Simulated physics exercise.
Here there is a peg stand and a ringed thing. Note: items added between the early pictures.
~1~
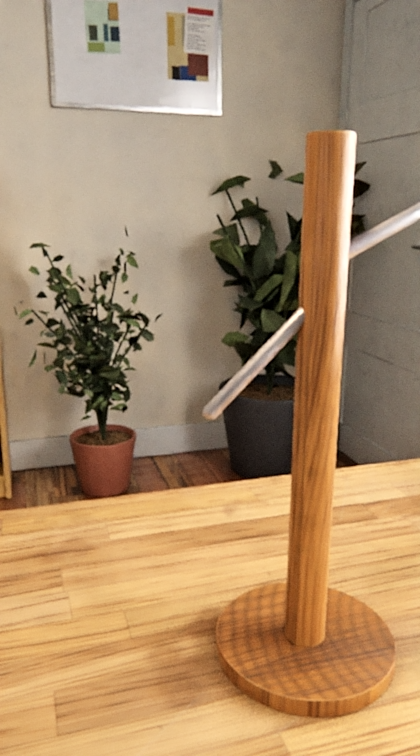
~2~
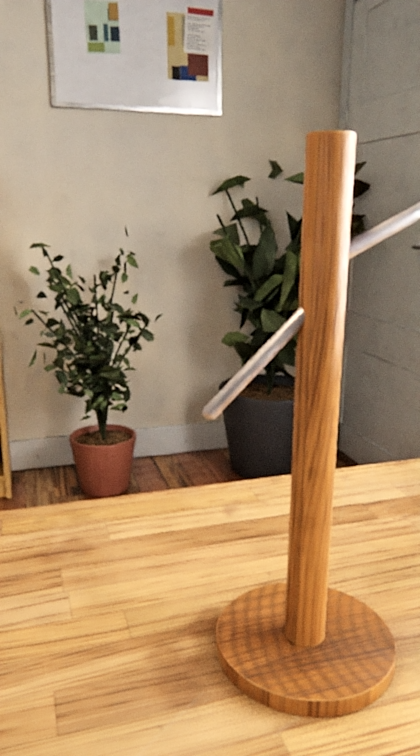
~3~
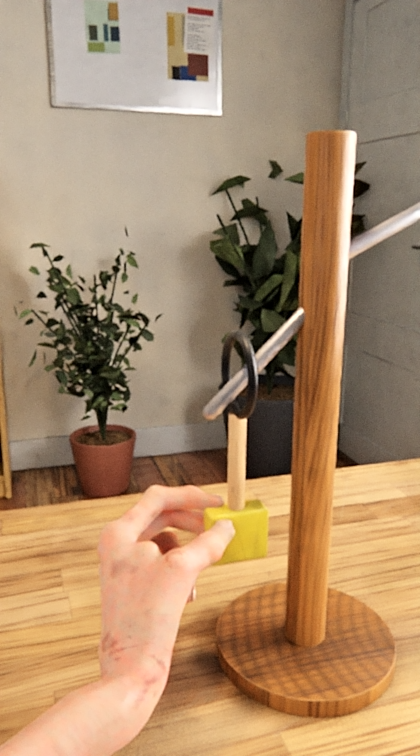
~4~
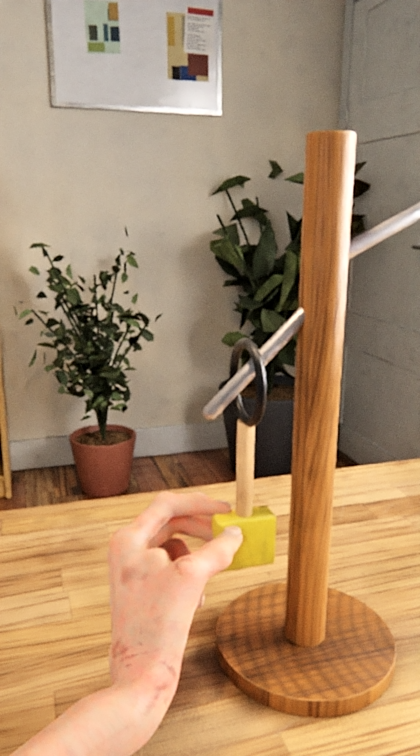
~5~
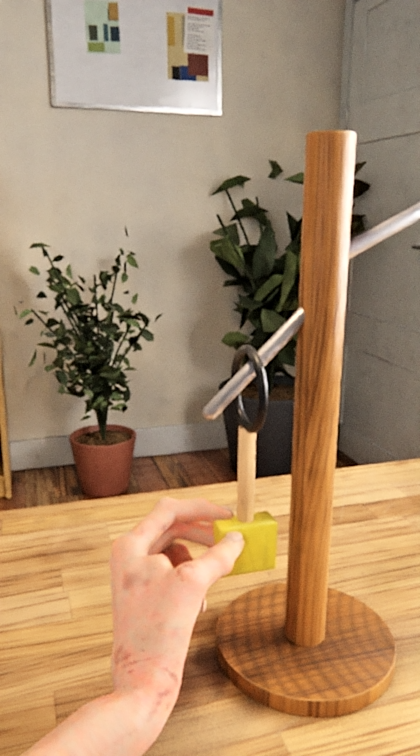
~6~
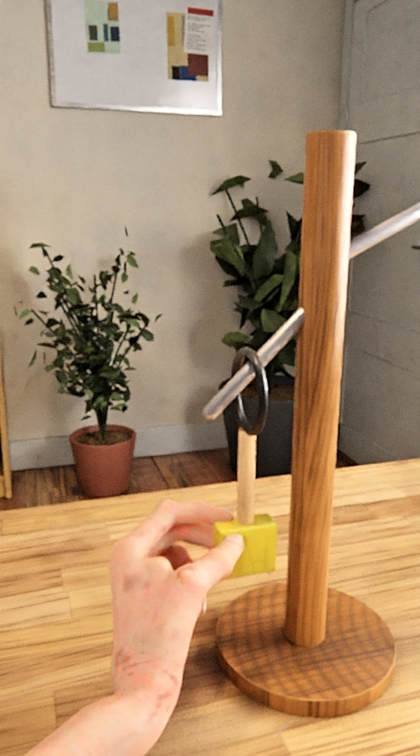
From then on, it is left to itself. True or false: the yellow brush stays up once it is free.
False, it falls.
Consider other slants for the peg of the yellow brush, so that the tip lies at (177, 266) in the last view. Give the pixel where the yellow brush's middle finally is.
(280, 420).
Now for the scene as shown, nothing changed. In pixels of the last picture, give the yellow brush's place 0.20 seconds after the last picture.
Centre: Approx (193, 559).
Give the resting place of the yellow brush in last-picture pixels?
Look close to (110, 667) and you'll find its middle.
Then, 0.20 s later than the last frame, yellow brush fallen near (193, 559).
When it is over, the yellow brush slips down, near (110, 668).
